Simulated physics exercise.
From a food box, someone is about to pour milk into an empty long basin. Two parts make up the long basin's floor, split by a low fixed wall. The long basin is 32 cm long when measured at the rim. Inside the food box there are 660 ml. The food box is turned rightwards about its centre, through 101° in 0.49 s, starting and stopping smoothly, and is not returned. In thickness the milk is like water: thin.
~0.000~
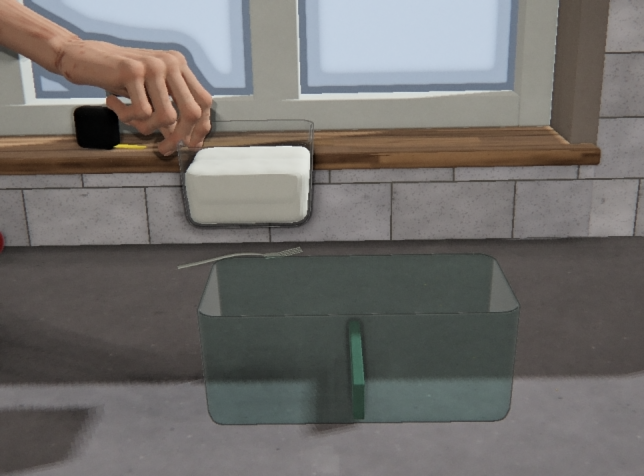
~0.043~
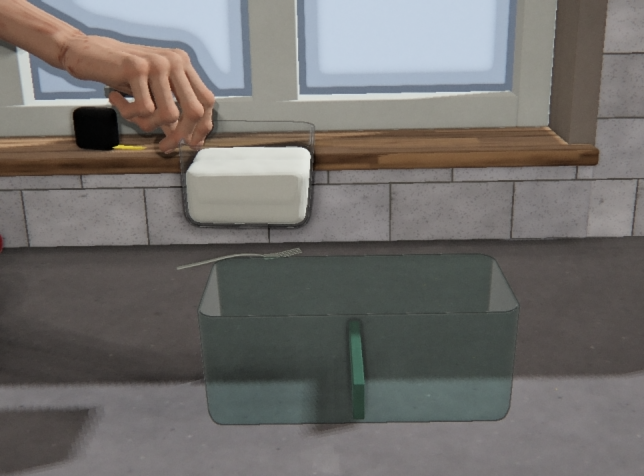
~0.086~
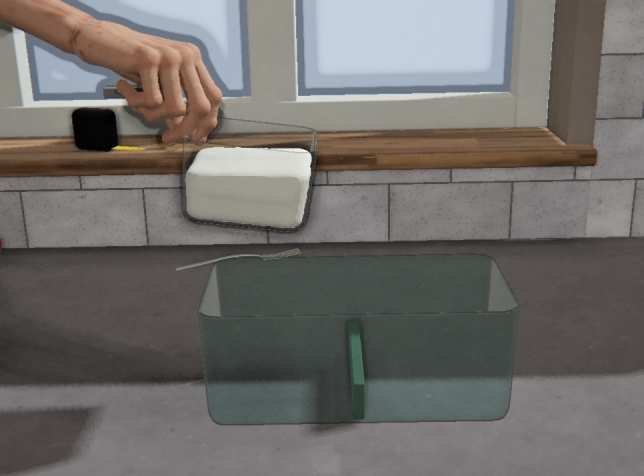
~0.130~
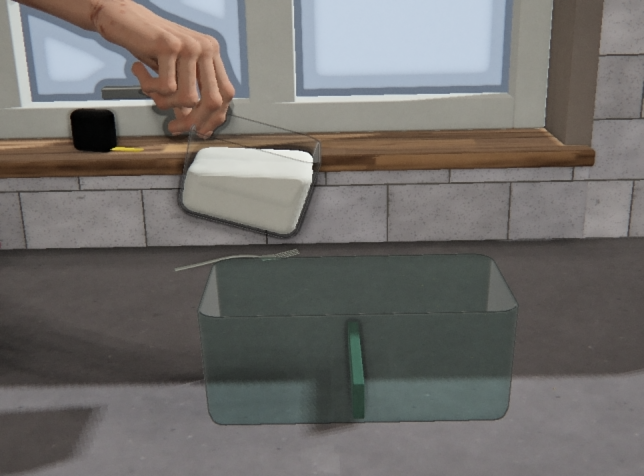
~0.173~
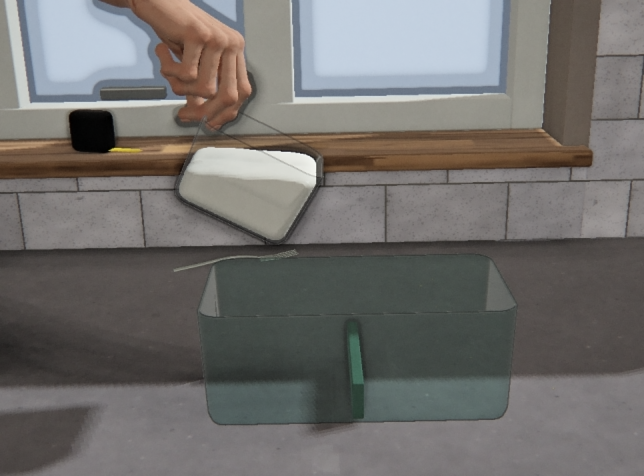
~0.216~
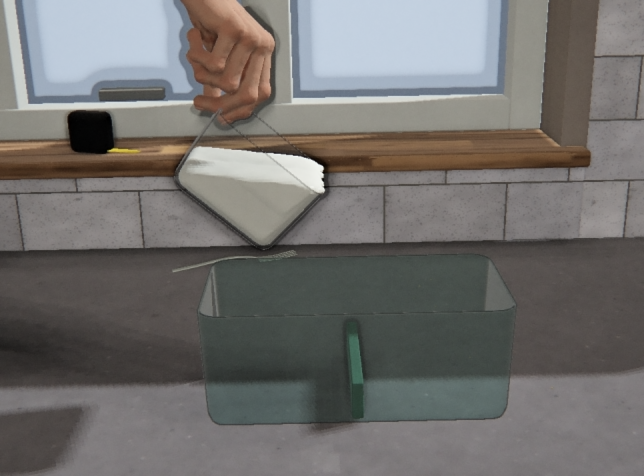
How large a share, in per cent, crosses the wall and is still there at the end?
A share of about 62 per cent.
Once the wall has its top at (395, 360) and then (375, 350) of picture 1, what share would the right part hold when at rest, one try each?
Some 10 in a hundred, then some 30 in a hundred.
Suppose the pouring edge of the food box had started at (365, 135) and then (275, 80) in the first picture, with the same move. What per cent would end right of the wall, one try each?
Try 1: 85 %; try 2: 25 %.
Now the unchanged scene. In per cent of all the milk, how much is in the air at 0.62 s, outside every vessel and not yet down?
About 7 % of the total.
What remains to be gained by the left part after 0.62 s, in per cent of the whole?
Difference: Approx. 16 %.
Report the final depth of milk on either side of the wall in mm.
10 mm left, 18 mm right.
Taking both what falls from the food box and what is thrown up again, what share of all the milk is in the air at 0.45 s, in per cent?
Estimate: About 38 % of all of it.
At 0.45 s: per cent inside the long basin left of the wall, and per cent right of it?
Lab note: Left near 5, right near 28.
Then, 0.45 s in, the tilt is 99° and 29 per cent is still to pour, 5 is left of the wall and 28 right of it.
Then, 0.62 s in, the tilt is 101° and 8 per cent is still to pour, 19 is left of the wall and 66 right of it.
Then, 0.80 s in, the tilt is 101° and 2 per cent is still to pour, 31 is left of the wall and 63 right of it.
Then, 0.99 s in, the tilt is 101° and 0 per cent is still to pour, 36 is left of the wall and 62 right of it.
Finally, 36 per cent lies left of the wall, 62 right of it and 2 outside.
